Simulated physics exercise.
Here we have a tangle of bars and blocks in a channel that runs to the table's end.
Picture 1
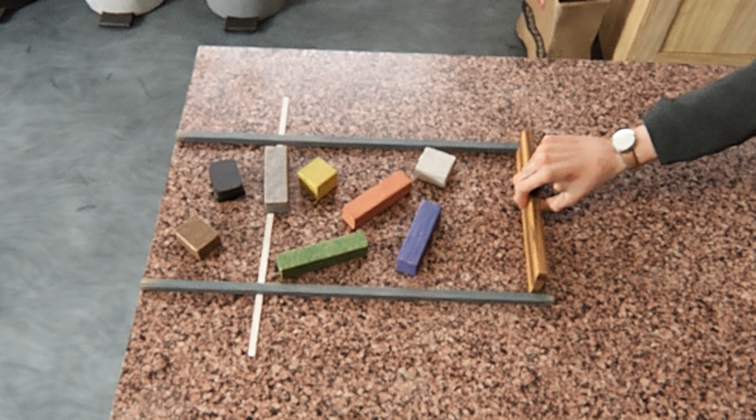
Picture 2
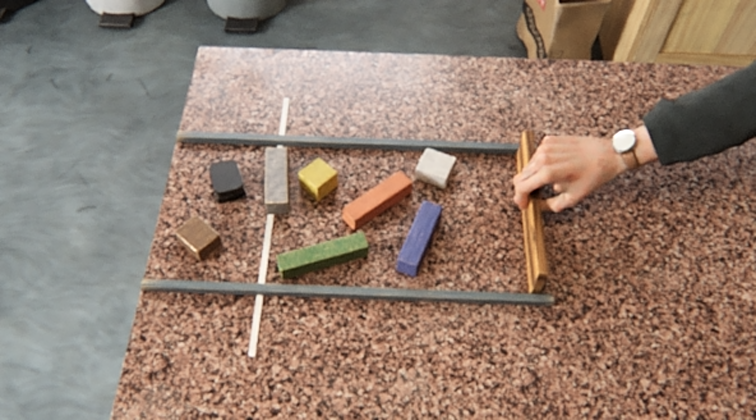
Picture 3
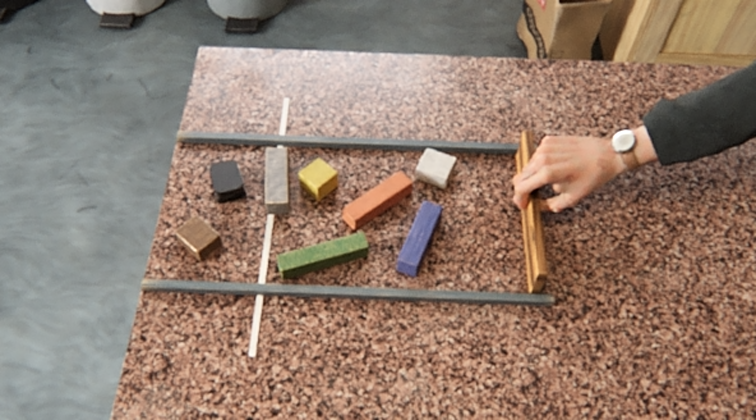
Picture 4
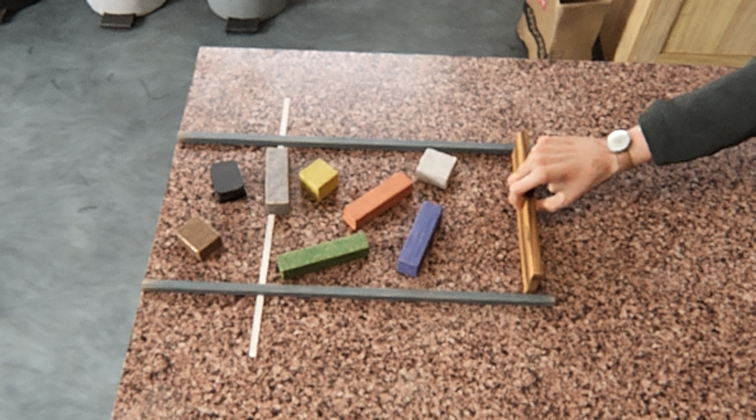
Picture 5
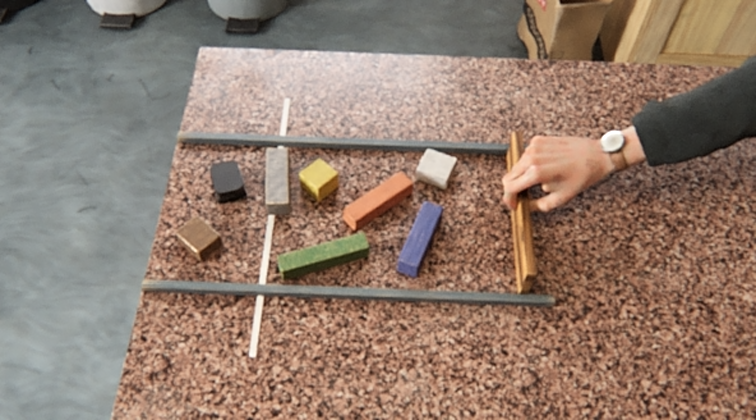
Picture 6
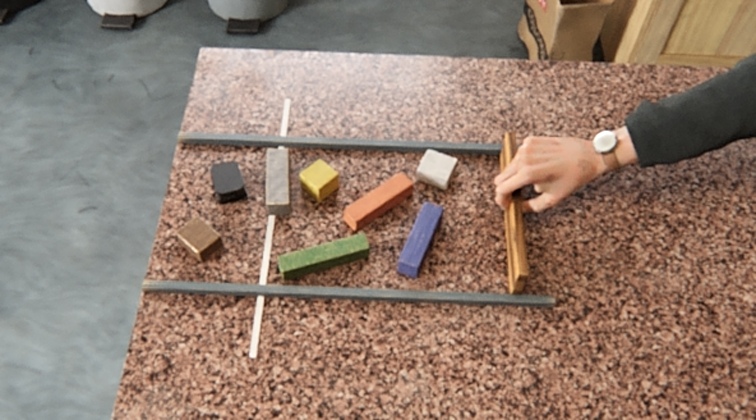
A hand slides a wooden board slightly left toward scattered coloured blocks, which stay still.
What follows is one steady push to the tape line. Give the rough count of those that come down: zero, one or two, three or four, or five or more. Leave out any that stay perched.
In the end the number that fall off is zero.
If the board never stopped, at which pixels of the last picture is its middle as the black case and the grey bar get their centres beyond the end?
At (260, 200) for the black case; at (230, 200) for the grey bar.
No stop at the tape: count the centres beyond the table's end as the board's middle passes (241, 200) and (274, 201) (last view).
Past the end: 1 and 0.
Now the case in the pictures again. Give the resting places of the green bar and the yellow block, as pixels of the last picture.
The green bar stops around (200, 255); the yellow block around (237, 177).
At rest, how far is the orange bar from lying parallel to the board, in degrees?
Near 35 degrees.
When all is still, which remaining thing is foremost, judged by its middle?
It is the black case.
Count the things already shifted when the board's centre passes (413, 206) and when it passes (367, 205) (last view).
First 3, then 4.
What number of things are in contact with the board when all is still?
That makes 3.
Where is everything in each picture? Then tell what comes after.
Brown block (198, 237); black case (227, 181); grey bar (277, 180); board (531, 209); tape (271, 212), in the first frame.
Black case (227, 182); orange bar (378, 200), in the second frame.
Grey bar (277, 180); blue bar (420, 238), in the third frame.
Brown block (199, 238); white block (436, 168), in the fourth frame.
Black case (228, 182); board (520, 210), in the fifth frame.
Brown block (199, 239); black case (228, 183); grey bar (278, 181); board (513, 210); tape (272, 213), in the sixth frame.
Soon after, none off yet; brown block at rest near (199, 239); black case at rest near (228, 183); grey bar at rest near (278, 181).
After that, none off yet; brown block at rest near (199, 239); black case at rest near (228, 183); grey bar moving near (273, 181).
In the end, the number that fall off is zero.
